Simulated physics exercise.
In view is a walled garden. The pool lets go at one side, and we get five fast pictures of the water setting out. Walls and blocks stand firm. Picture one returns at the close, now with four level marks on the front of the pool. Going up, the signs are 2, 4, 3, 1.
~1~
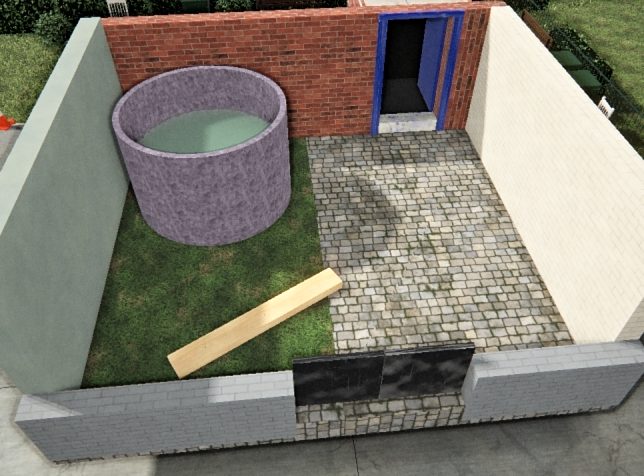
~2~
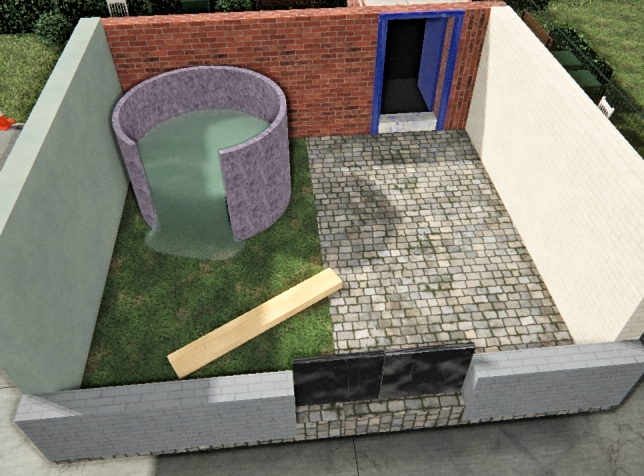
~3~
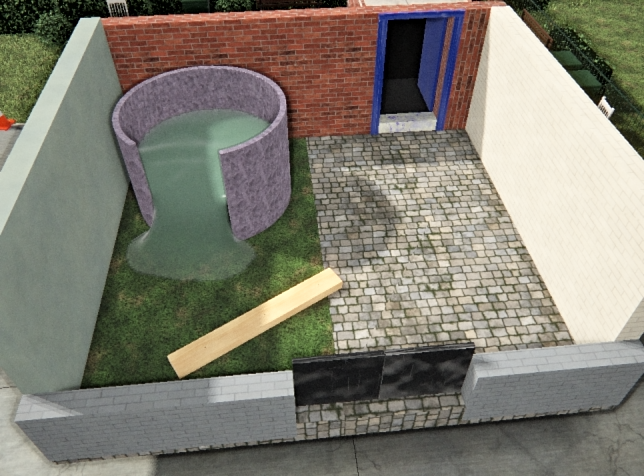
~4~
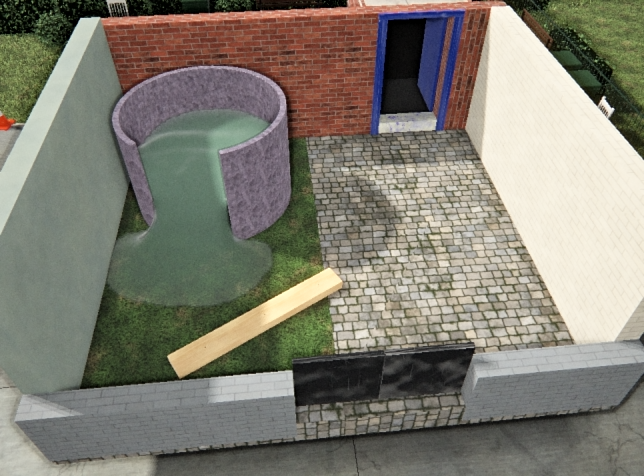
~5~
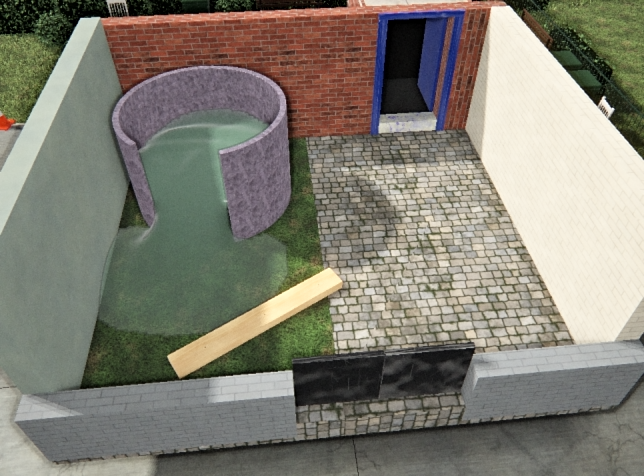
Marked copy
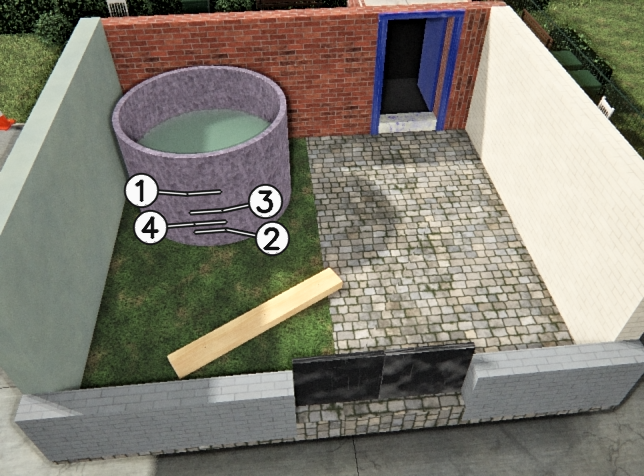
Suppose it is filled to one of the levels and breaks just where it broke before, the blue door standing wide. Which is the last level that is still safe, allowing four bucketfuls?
I would pick mark 1.
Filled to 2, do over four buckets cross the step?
No, that is safe.
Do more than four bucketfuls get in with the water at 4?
No, not at all.
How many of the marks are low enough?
All four.
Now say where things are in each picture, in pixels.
Water in the pool at rest, its middle at (208, 147); foot of the blue doorway at (407, 132); shut gate at (383, 359), in the first picture.
Front seen at (240, 245), 2 % of the ground wet, in the second picture.
Front seen at (133, 255), 4 % of the ground wet, in the third picture.
Front seen at (117, 283), 8 % of the ground wet, in the fourth picture.
Front seen at (109, 317), 13 % of the ground wet, in the fifth picture.
On the marked copy, 1 at (203, 192); 2 at (211, 231); 3 at (207, 211); 4 at (209, 223); from the bottom up 2, 4, 3, 1.
With 1, a splash gets over, under a bucket.
With 2, nothing gets over.
With 3, nothing gets over.
With 4, nothing gets over.
